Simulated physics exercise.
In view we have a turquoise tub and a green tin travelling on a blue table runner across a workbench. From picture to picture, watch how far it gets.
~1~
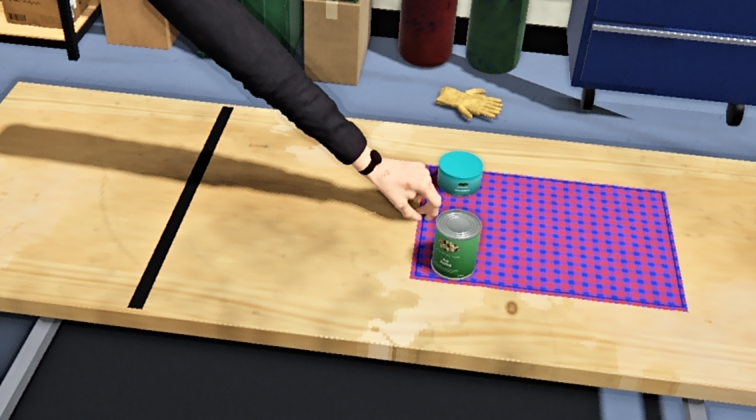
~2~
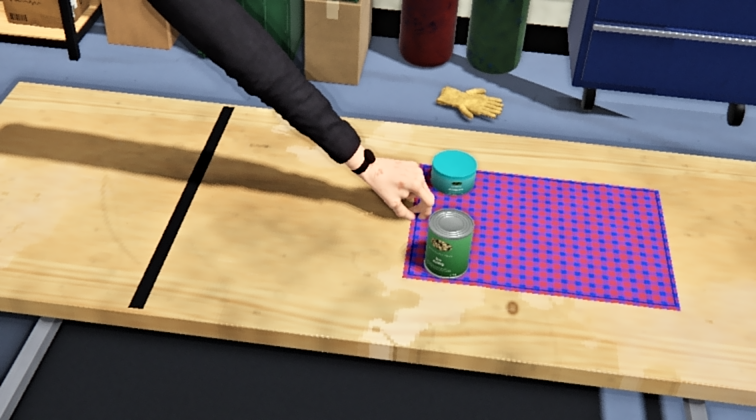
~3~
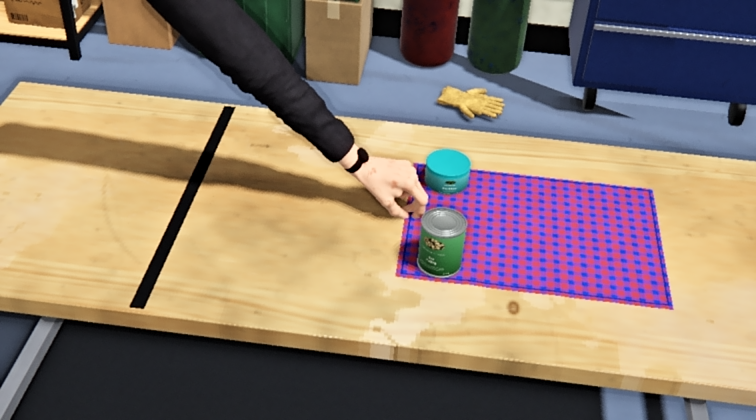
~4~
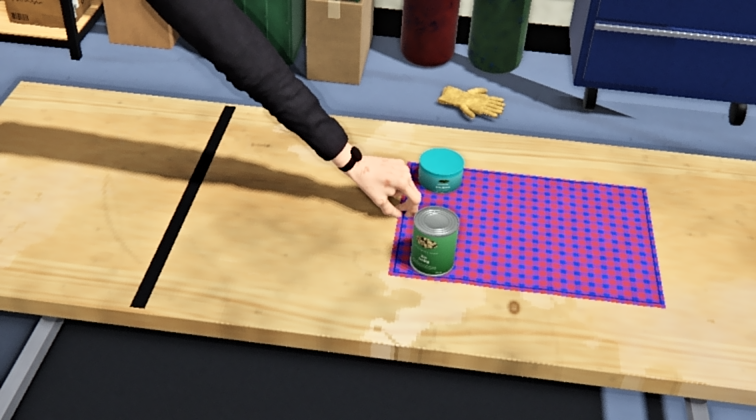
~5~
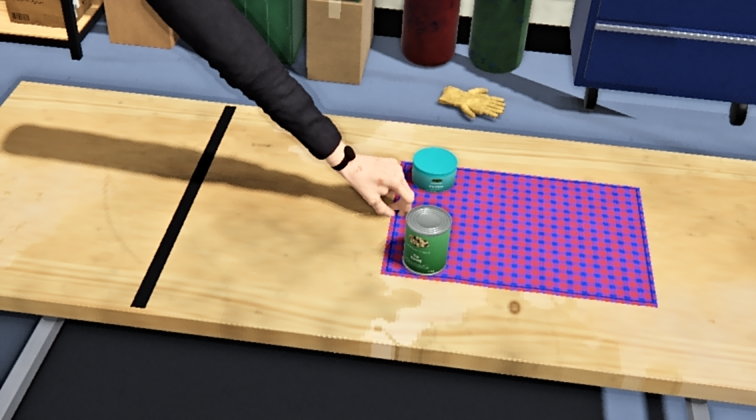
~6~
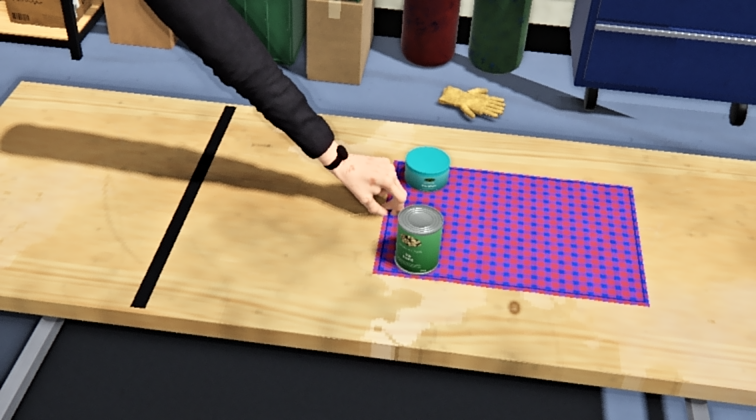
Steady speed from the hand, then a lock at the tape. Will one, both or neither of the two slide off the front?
Result: The turquoise tub holds on, the green tin holds on.
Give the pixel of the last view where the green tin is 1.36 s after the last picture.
Look around (212, 215) in the last picture.
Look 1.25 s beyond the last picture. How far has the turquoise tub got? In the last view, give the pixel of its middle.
Near (252, 149).
Then, 1.25 s on from there, hem short of the tape; turquoise tub on the cloth near (252, 150); green tin on the cloth near (222, 217).
Then, 1.36 s on from there, hem at the tape; turquoise tub on the cloth near (243, 148); green tin on the cloth near (212, 215).
In the end, hem at the tape; turquoise tub on the cloth near (243, 148); green tin on the cloth near (212, 215). The turquoise tub keeps its seat and the green tin stays on the cloth.
